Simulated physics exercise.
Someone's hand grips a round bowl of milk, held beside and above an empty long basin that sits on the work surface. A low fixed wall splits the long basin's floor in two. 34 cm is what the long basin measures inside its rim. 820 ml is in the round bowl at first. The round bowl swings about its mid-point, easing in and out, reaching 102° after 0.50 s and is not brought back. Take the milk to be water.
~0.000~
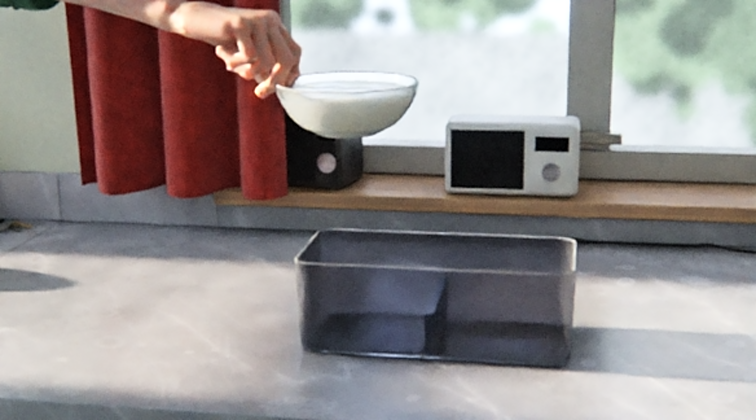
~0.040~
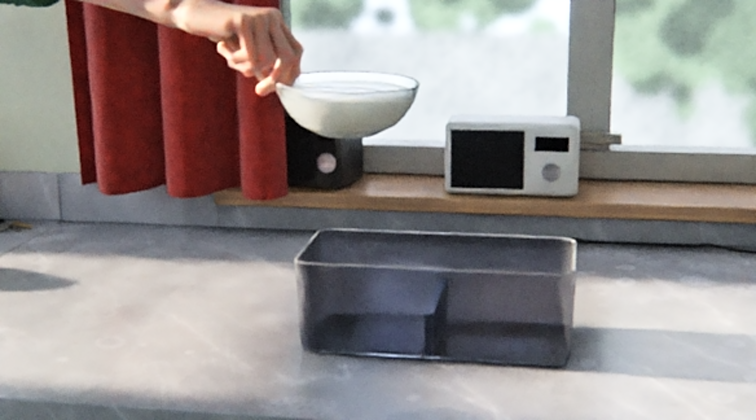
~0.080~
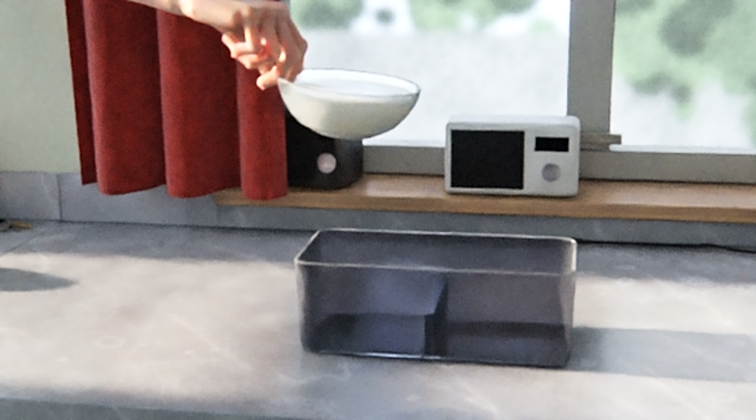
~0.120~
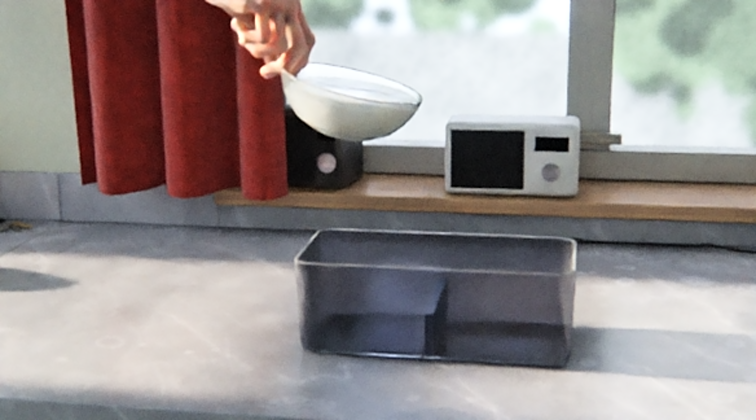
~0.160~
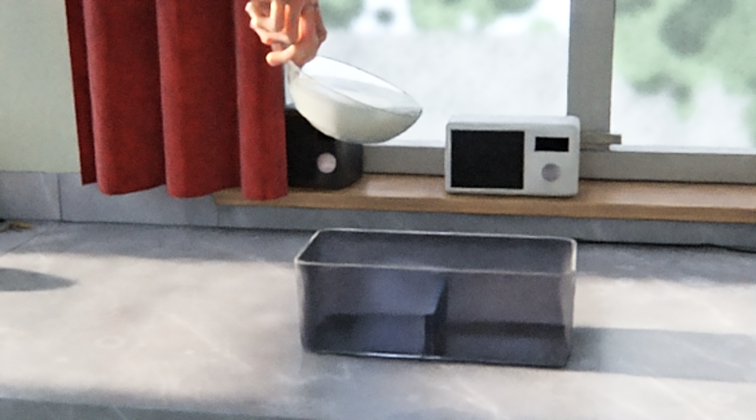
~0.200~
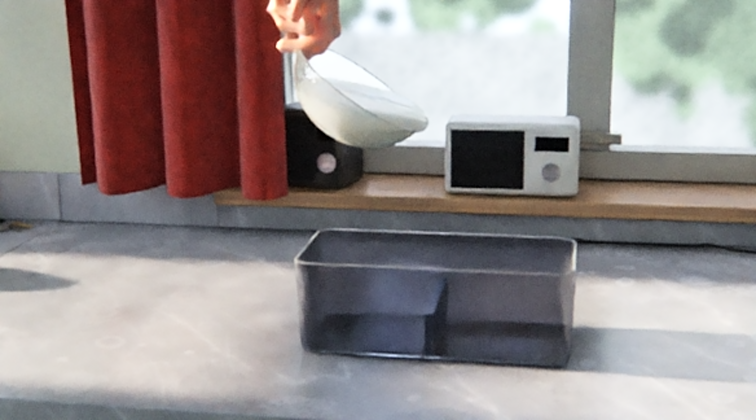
A hand reaches in from the upper left over a grey marbled counter, seen from the front and slightly above, before a bright window with a red curtain at left. It holds a clear bowl of white liquid above an empty, smoky rectangular container, with a dark device and small white appliance on the wooden sill. The hand turns and the bowl tilts steadily, its right side dipping, while the camera stays still.
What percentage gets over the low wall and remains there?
65 %.
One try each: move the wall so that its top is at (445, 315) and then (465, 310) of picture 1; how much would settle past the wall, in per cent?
50 in a hundred, followed by 40 in a hundred.
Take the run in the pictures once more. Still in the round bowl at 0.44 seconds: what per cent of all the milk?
At that time about 2 in a hundred parts are still held.
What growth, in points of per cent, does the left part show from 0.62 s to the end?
Roughly 12 percent.
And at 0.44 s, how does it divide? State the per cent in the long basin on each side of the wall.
I'd say some 1 on the left and some 44 on the right.
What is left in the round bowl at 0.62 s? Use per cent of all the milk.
0 per cent or so.
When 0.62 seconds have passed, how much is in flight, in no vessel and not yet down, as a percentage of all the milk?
About 16 percent.
After 0.44 s the tilt is 98° and 2 per cent is still to pour, 1 is left of the wall and 44 right of it.
After 0.62 s the tilt is 102° and 0 per cent is still to pour, 18 is left of the wall and 65 right of it.
After 0.80 s the tilt is 102° and 0 per cent is still to pour, 24 is left of the wall and 59 right of it.
After 1.00 s the tilt is 102° and 0 per cent is still to pour, 29 is left of the wall and 65 right of it.
In the end 29 per cent lies left of the wall, 65 right of it and 6 outside.
